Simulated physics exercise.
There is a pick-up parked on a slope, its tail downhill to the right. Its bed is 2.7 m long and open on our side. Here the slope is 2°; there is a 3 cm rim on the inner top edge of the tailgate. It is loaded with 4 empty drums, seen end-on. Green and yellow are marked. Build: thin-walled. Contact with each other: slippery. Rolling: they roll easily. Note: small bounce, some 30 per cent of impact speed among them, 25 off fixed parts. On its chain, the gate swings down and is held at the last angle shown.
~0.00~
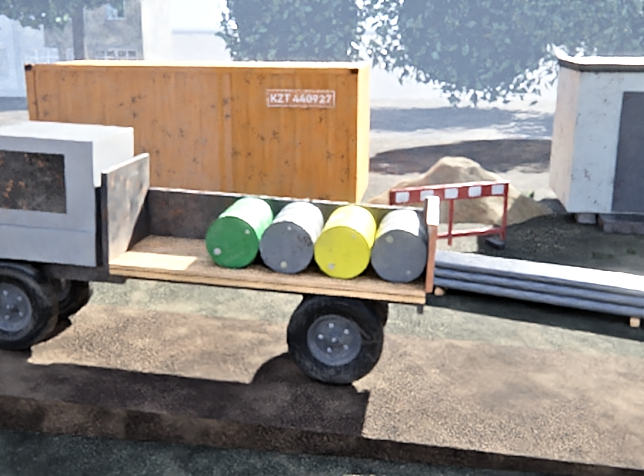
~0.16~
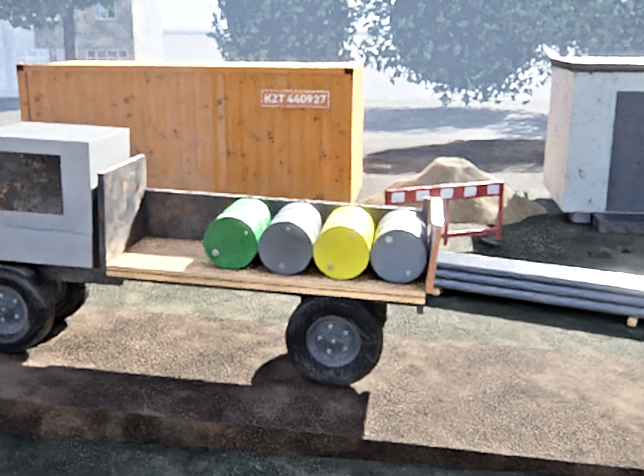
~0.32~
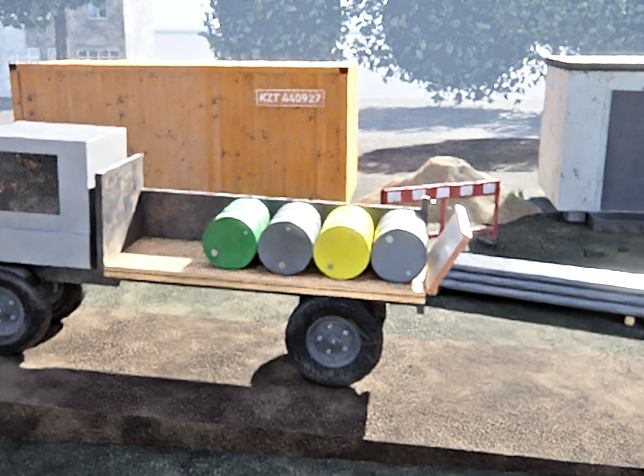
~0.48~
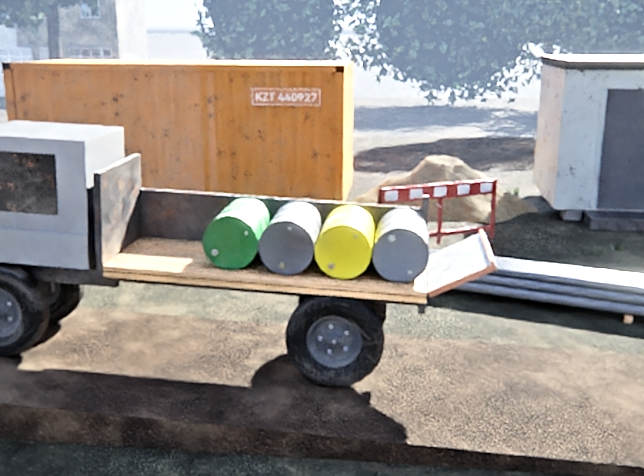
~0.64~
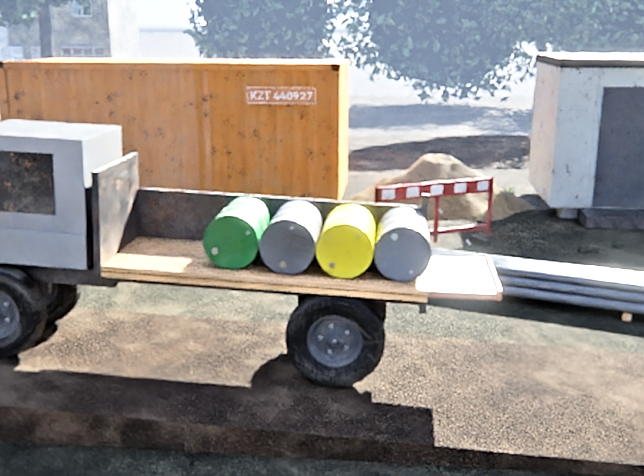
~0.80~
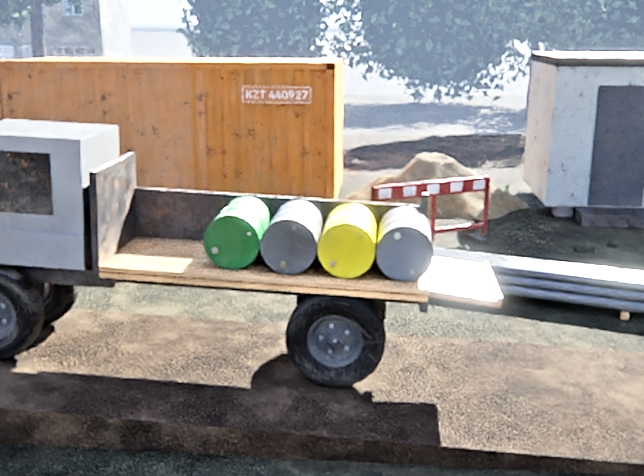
The tailgate of a parked pickup swung down to the right until it lay about flat, while four drums, green, gray, yellow and gray, barely shifted side by side on the open bed.
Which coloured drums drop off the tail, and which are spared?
Green: Falls out. Yellow: Falls out.
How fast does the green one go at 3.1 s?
Speed: Approx. 0.4 m/s.
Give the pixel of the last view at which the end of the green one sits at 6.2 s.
Near (524, 274).
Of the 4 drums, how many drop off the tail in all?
4.
After 3.1 s, green is on the bed, 110 cm short of the hinge, rolling right; yellow is on the bed, 15 cm short of the hinge, rolling right; 0 gone off the back.
After 6.2 s, green is dropping off the gate; yellow is off the vehicle; 4 gone off the back.
At rest (7.8 s), green is out on the ground; yellow is out on the ground; 4 gone off the back.
